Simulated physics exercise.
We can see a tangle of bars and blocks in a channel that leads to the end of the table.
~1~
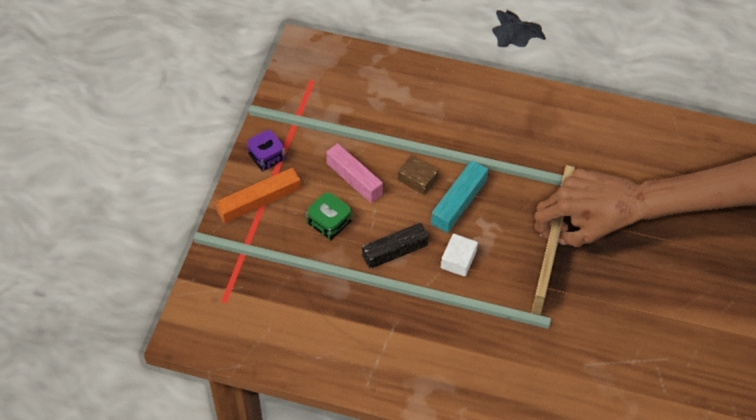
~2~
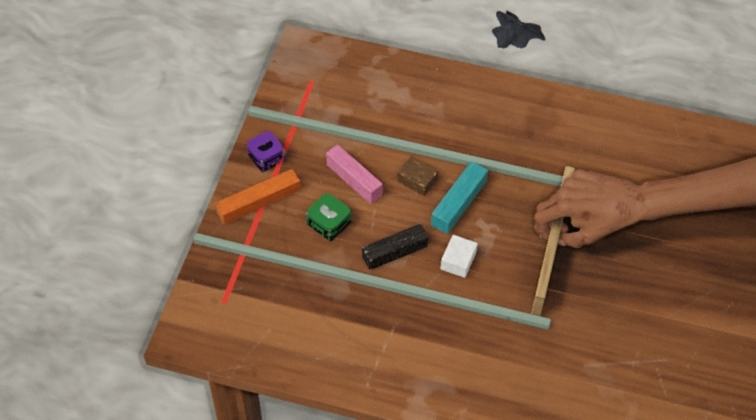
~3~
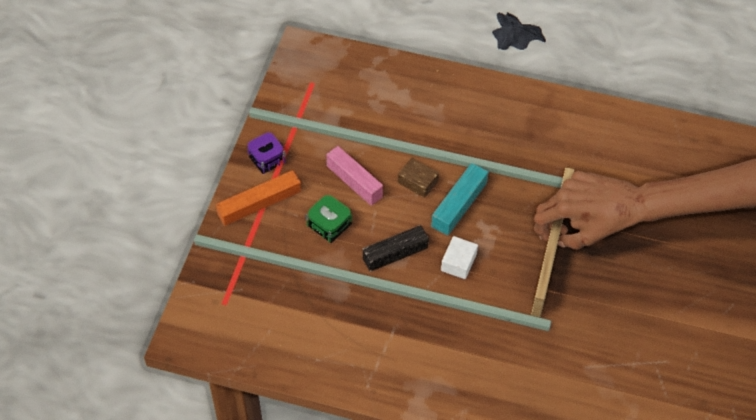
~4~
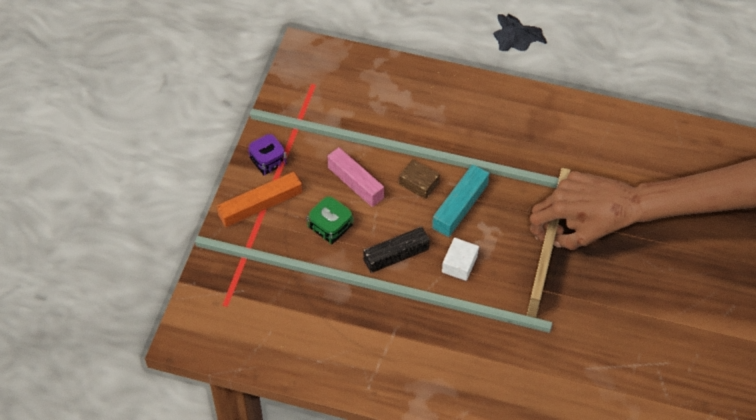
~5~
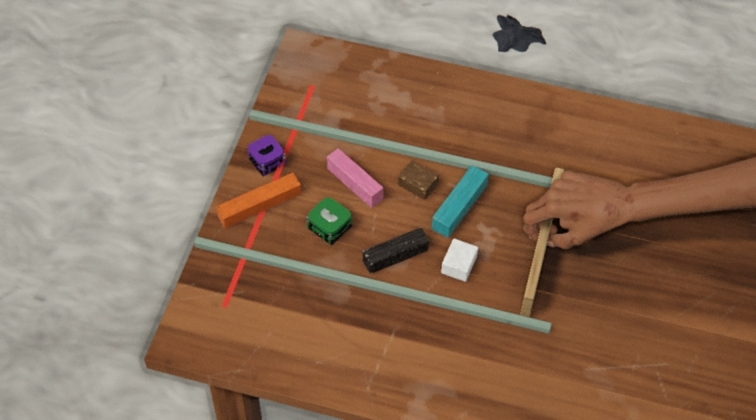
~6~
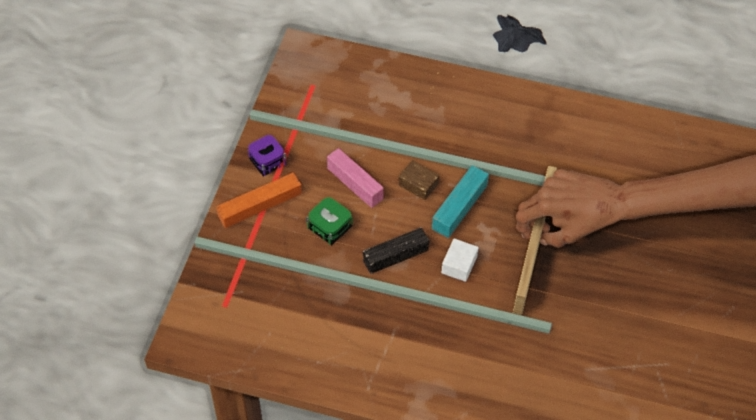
A hand slides a wooden board slightly left toward the still, colorful bars and blocks.
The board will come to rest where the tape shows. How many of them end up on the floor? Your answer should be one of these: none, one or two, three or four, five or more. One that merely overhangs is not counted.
The count is three or four.
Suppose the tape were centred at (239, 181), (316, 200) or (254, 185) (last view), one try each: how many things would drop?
Per try: 6; 0; 6.
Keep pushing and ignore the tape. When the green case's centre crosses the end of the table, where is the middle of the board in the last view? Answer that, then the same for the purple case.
The middle sits near (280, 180) for the first and near (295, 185) for the other.
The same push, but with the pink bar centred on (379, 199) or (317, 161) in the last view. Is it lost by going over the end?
First place: It does not drop; second place: It does not drop.
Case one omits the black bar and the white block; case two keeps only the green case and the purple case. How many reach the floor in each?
Tally per try: 1 / 1.
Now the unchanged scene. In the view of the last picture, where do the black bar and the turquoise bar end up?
In order, first (226, 209), then (272, 158).
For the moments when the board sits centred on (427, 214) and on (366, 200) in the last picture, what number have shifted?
The first number is 4, the next one 6.
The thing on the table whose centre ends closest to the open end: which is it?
Pink bar.
Early on, none off yet; purple case at rest near (267, 156); orange bar at rest near (260, 200); green case at rest near (330, 221).
A while later, none off yet; purple case at rest near (267, 156); orange bar at rest near (260, 200); green case travelled a little near (313, 218).
Further along, none off yet; purple case travelled about its own width near (247, 151); orange bar travelled a little near (230, 186); green case travelled well along near (241, 210).
Finally, the number that fall off is three or four; lost, green case, orange bar and purple case.
